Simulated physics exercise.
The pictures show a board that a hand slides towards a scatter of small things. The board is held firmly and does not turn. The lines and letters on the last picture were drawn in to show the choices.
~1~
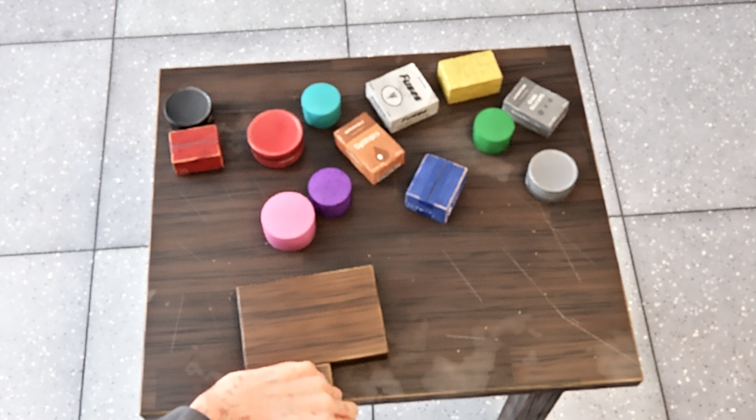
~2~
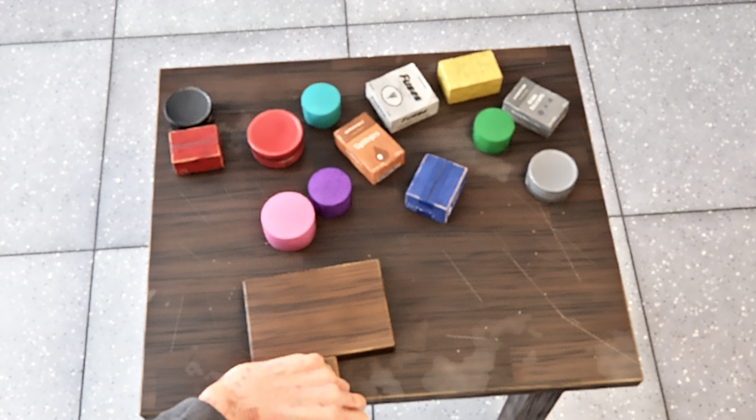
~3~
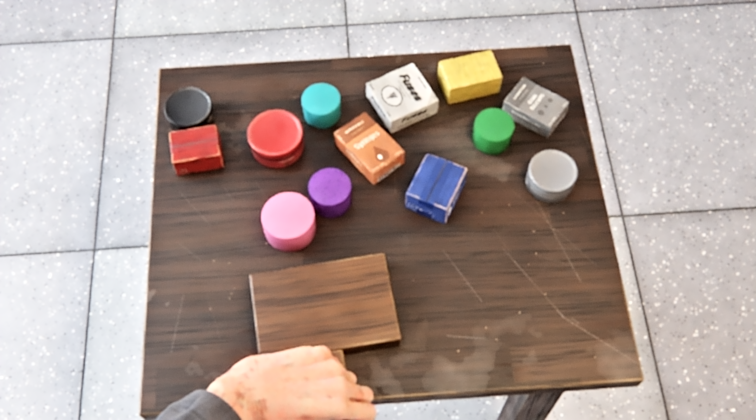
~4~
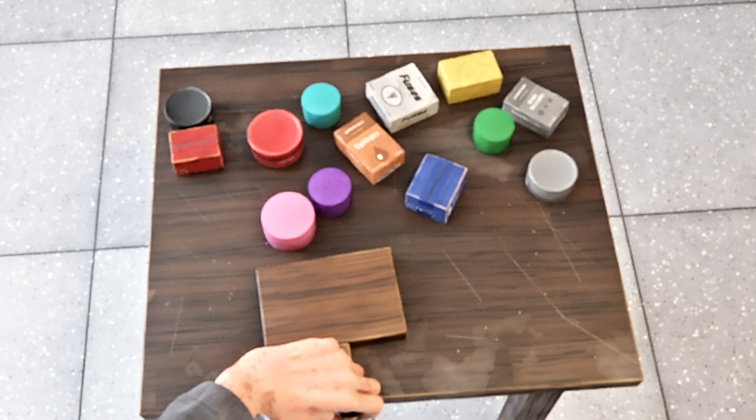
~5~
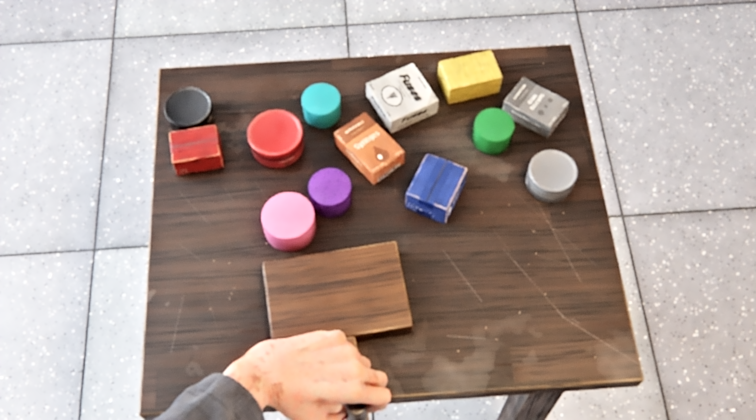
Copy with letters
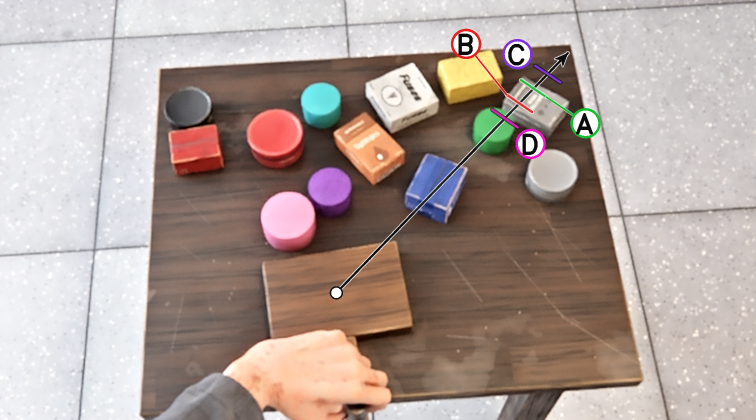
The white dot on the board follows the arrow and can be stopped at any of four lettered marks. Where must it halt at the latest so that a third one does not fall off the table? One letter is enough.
A.
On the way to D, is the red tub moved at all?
No.
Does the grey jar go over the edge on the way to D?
No.
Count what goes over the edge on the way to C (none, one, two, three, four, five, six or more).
Five.
On the marked copy, A at (533, 88); B at (519, 103); C at (548, 74); D at (504, 119); the arrow from (336, 293) to (568, 53); the white dot at (336, 293).
Taking A. A third of the way, board (413, 218); blue box (454, 147); pink pot (293, 201).
Two thirds of the way, board (482, 146); yellow block (474, 54); white box (406, 63).
When it is over, board (532, 94); grey packet over the edge; yellow block over the edge; two fallen.
As for the rest, B is within the limit but short; C drops five; D is within the limit but short.
